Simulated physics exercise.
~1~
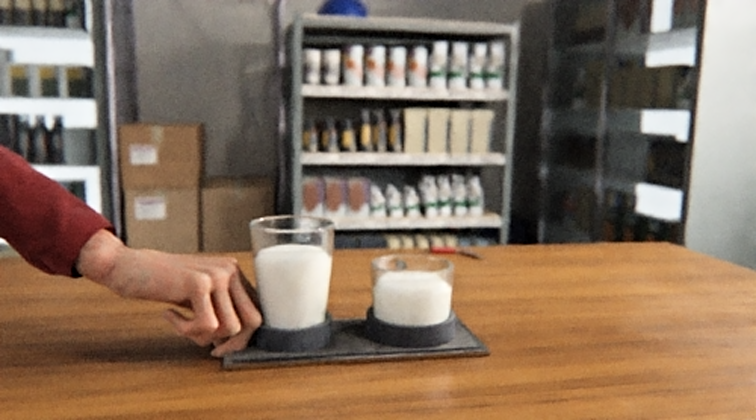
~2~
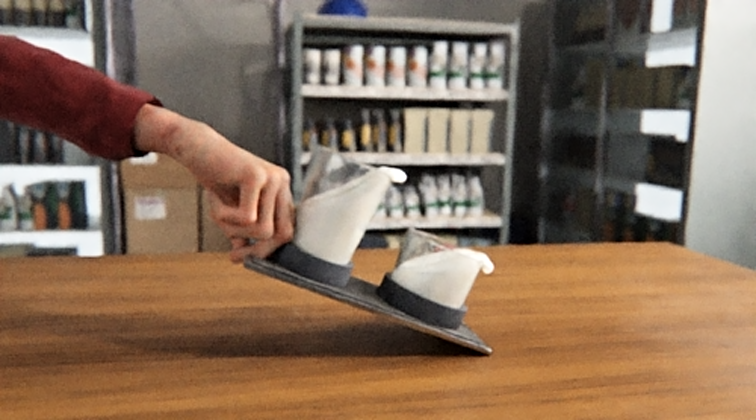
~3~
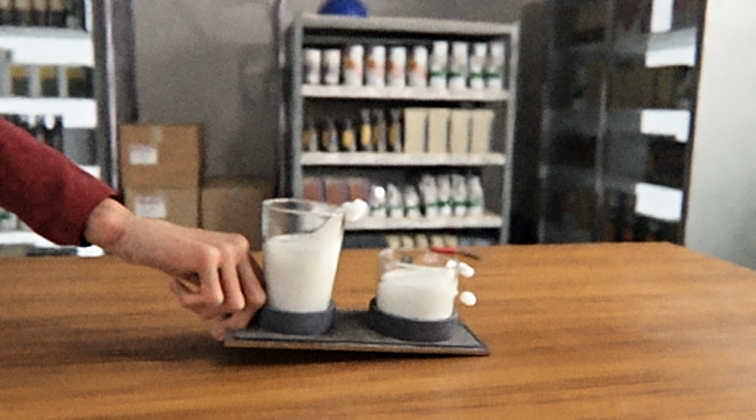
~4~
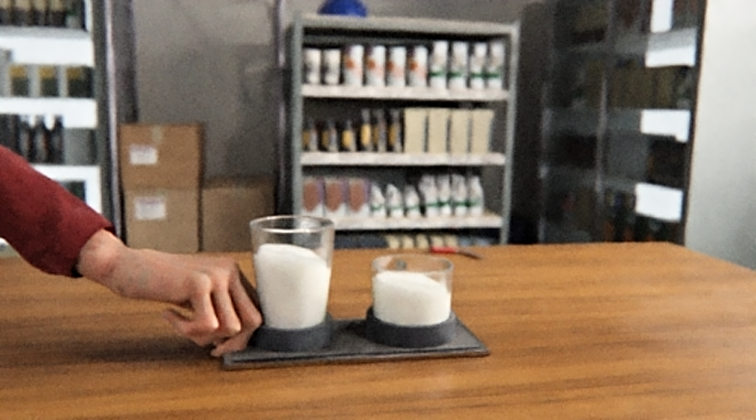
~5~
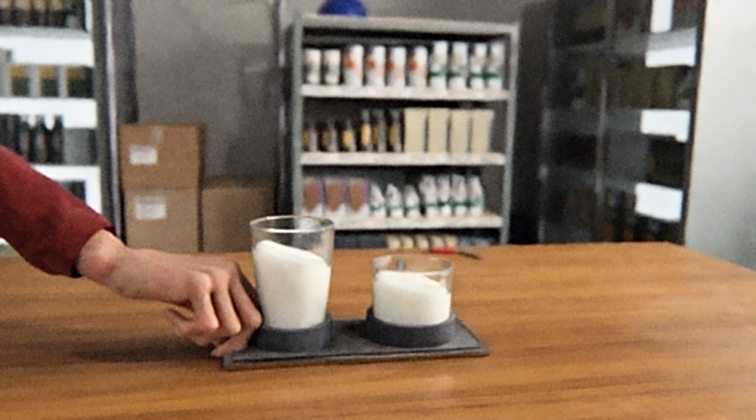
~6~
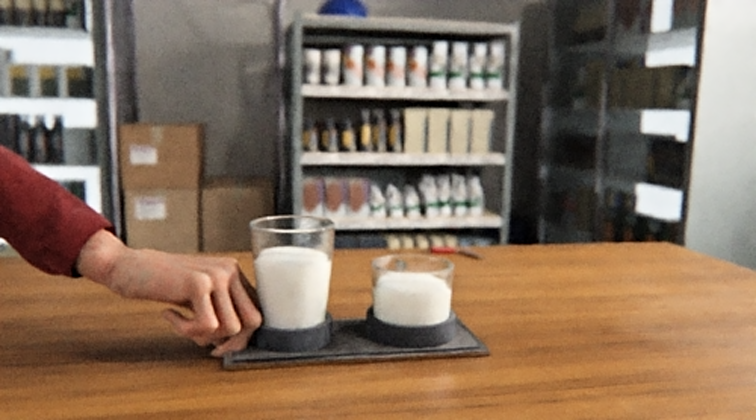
On a wooden worktop before stocked shelves, a hand lifts the left end of a dark tray holding two open glasses of milk, and milk surges over both right rims before the tray is lowered, the milk sloshing and then settling level.
